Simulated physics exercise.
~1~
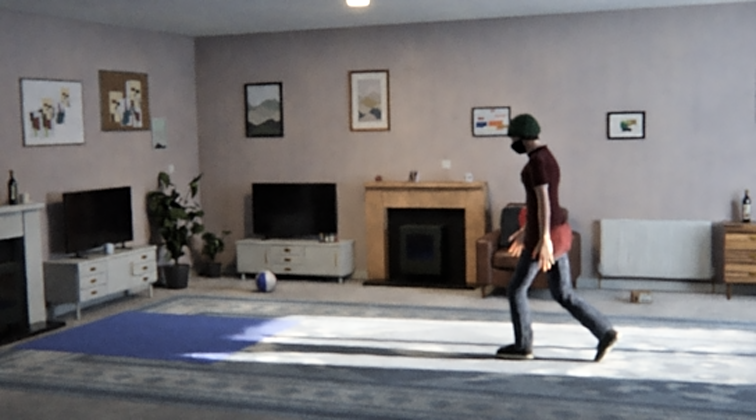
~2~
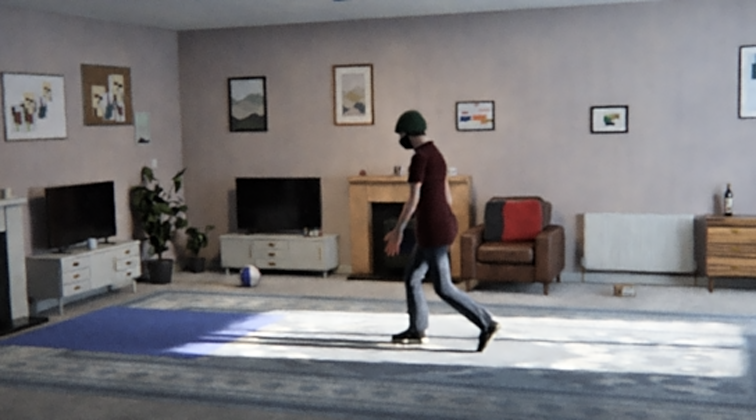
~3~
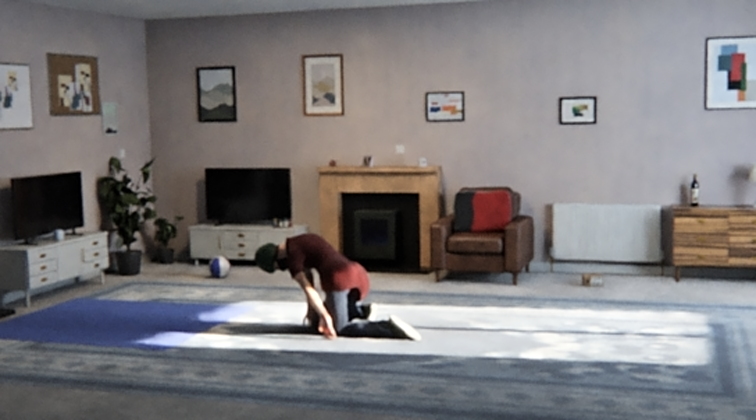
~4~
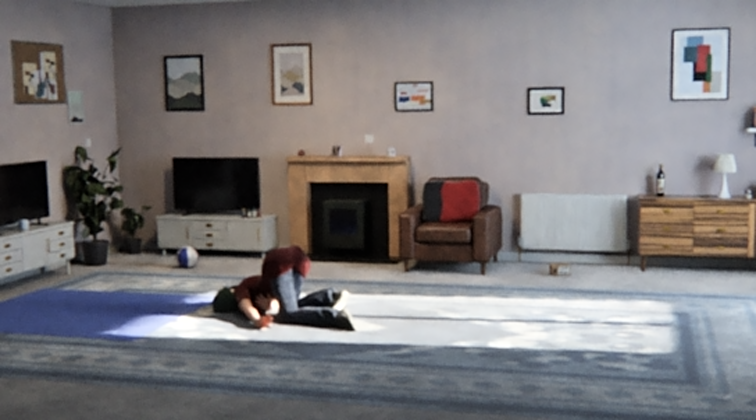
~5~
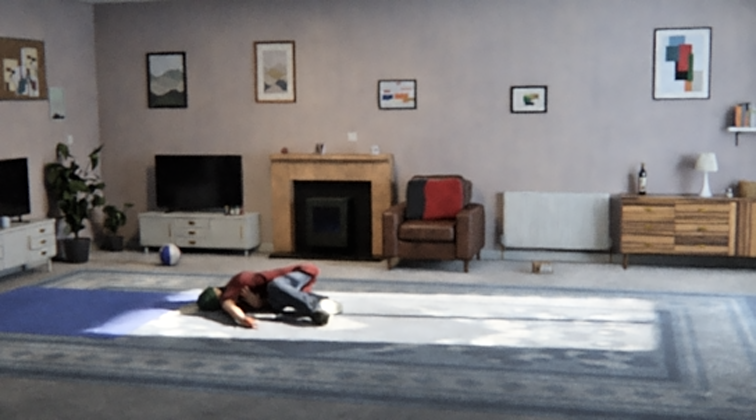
The clip opens in a living room with a fireplace, televisions and a brown armchair, as a figure in a dark green cap, maroon top and jeans strides left, empty-handed, toward a blue mat. The camera pans slightly right as the walker continues across the sunlit rug. The figure then drops to the knees and folds forward, arms hanging toward the floor. The head and chest sink to the rug while the hips are still raised. Finally the hips come down too, and the figure lies crumpled with legs bent, head, chest and hips all short of the mat's near edge.
